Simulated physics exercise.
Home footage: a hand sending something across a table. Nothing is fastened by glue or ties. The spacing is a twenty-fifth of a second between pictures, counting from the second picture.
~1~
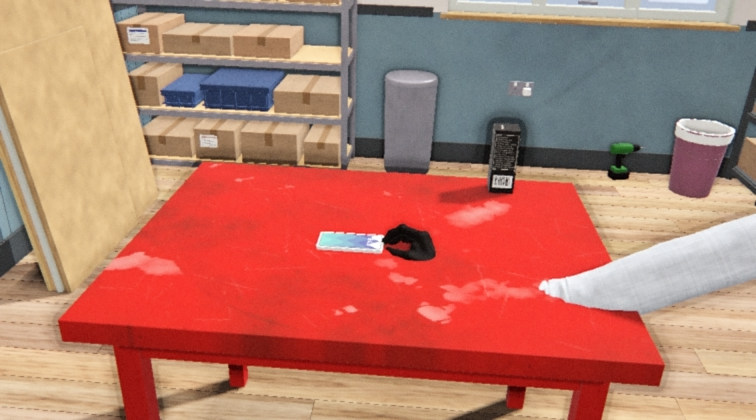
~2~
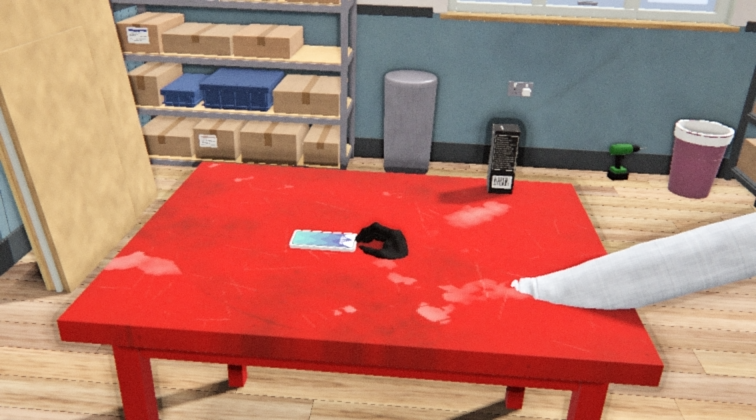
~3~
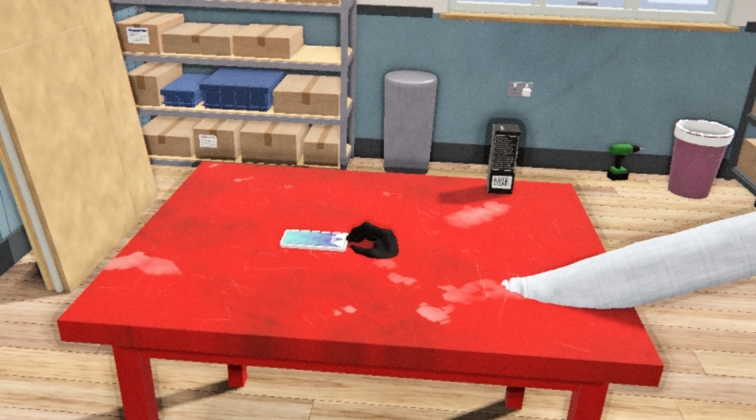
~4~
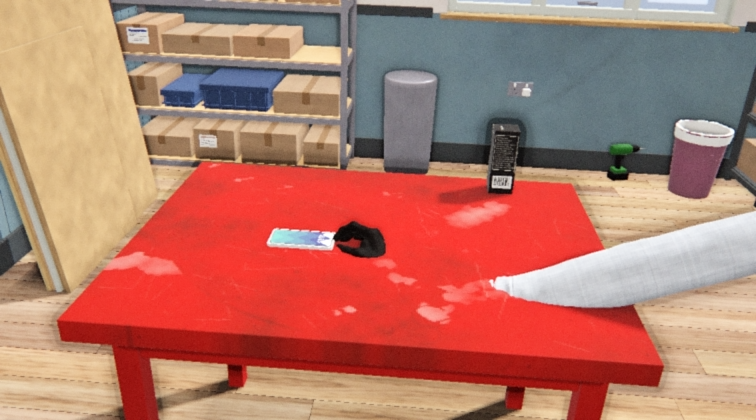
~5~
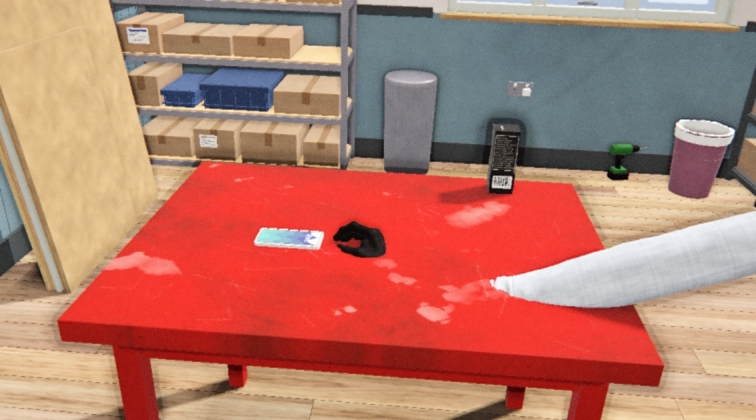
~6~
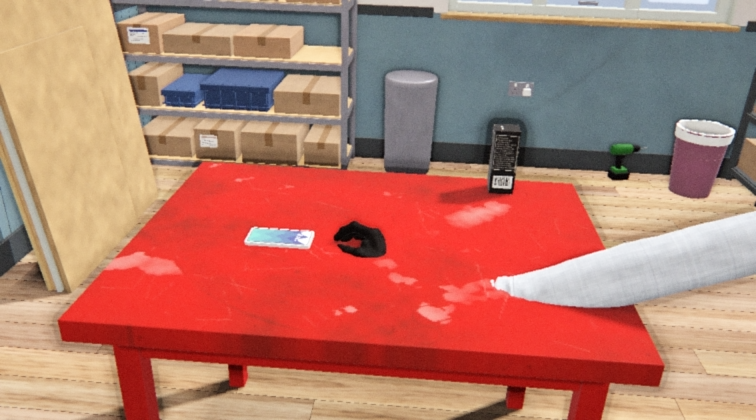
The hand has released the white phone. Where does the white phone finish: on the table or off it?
On the table.
Then, 0.10 s past the last view, white phone displaced a little near (268, 237).
Then, 0.30 s past the last view, white phone resting near (268, 237).
Finally, moved from the start, white phone. Final places as the last picture's camera would see them, white phone near (268, 237).
